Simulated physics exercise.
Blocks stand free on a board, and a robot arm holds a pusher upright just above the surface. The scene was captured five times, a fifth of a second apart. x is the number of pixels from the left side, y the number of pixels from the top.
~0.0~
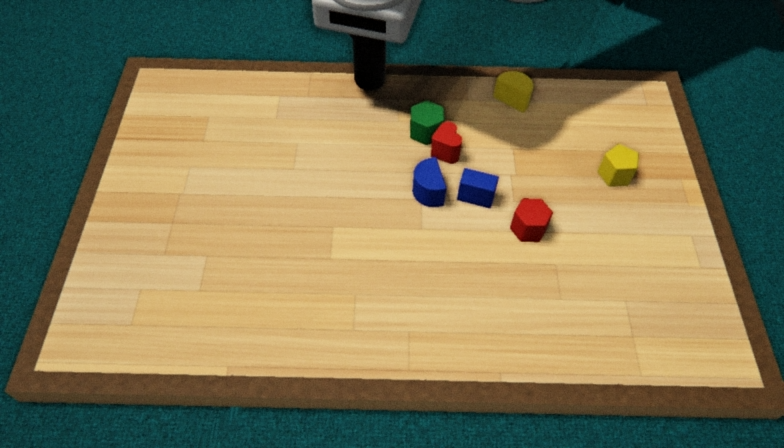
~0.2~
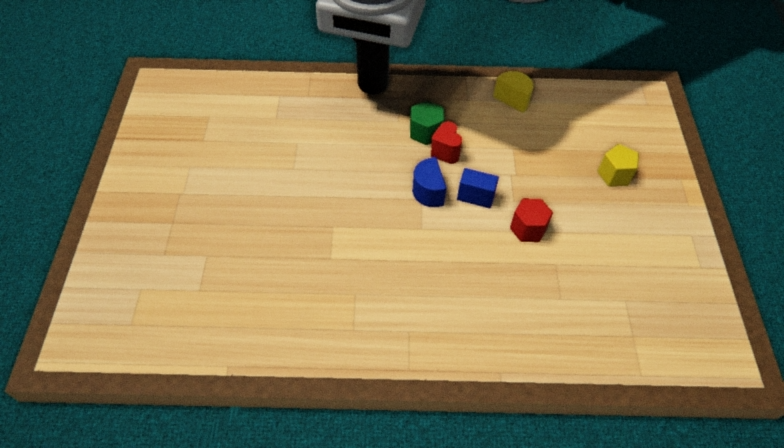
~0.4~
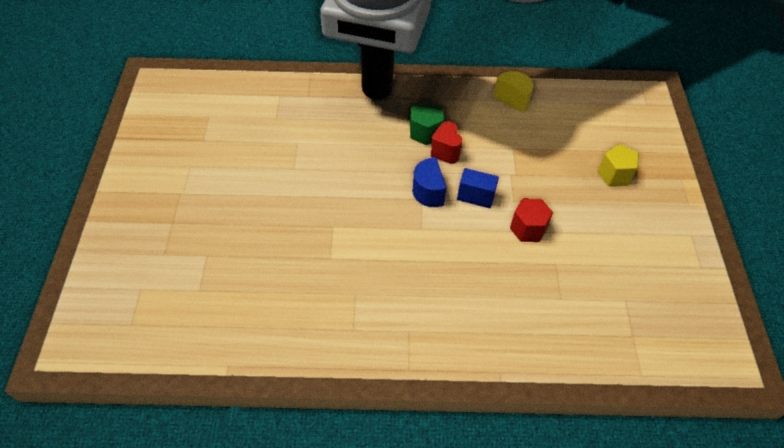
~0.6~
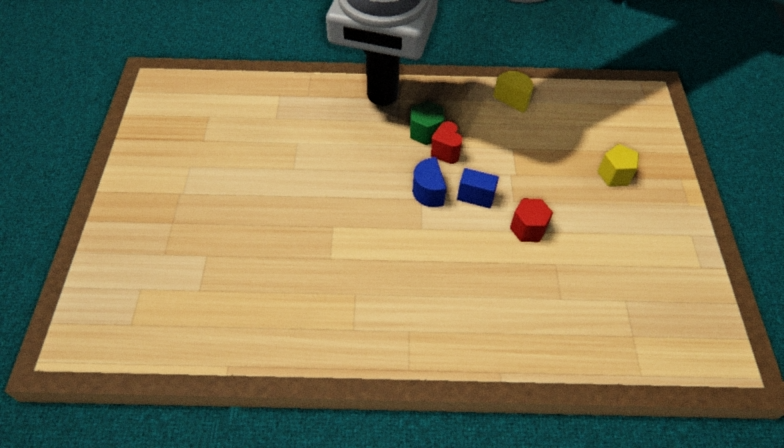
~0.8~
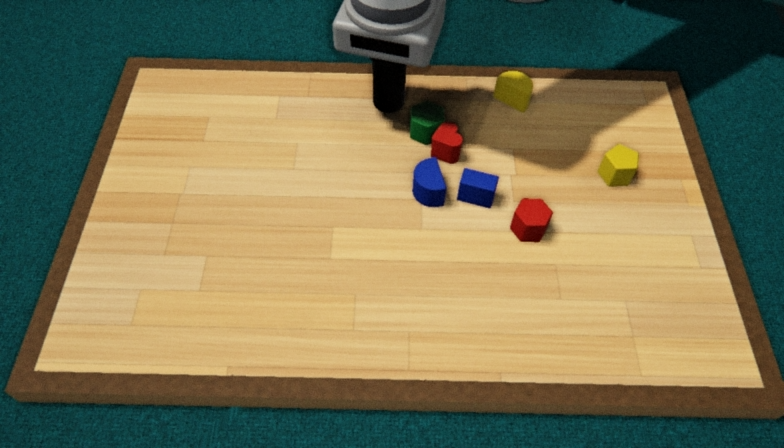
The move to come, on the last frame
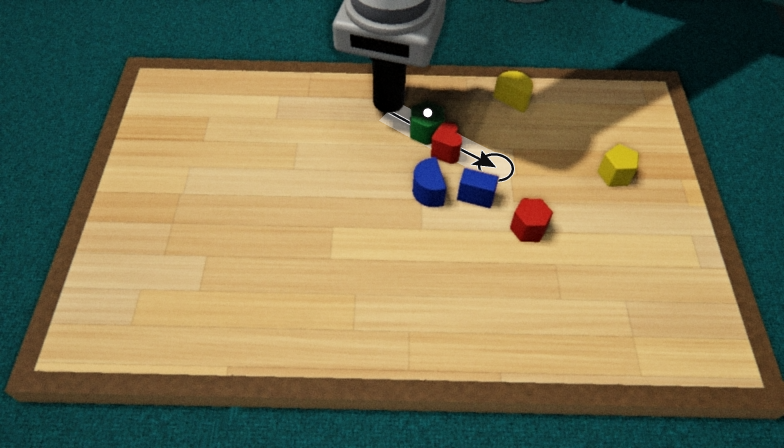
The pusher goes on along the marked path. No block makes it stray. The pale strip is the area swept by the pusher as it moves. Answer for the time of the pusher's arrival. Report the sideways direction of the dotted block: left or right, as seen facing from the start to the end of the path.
It slides leftward.
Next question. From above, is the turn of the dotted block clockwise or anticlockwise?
From overhead, anticlockwise.
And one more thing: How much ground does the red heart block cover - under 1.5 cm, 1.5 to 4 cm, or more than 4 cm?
The block winds up beyond 4 cm from where it is now.
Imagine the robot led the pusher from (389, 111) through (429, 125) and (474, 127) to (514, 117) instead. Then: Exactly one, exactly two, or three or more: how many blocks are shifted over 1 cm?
There will be two blocks that move more than 1 cm.
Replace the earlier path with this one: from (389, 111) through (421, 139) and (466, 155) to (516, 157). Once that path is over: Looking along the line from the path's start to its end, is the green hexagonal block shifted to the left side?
I'd say yes.
The drawn path runs from (389, 111) directly to (496, 167); the dot is on the green hexagonal block.
The first path, step by step. One third of the way, pusher at (424, 121); green hexagonal block at (455, 124), turned 15° anticlockwise; red heart block at (466, 146), turned 50° clockwise.
Two thirds of the way, pusher at (460, 140); green hexagonal block at (496, 134), turned 55° anticlockwise; red heart block at (472, 153), turned 70° clockwise.
At the end, pusher at (498, 159); green hexagonal block at (533, 142), turned 85° anticlockwise; blue D-shaped block not moved; red heart block at (481, 166), turned 100° clockwise; blue rectangle at (479, 185), turned 20° anticlockwise.
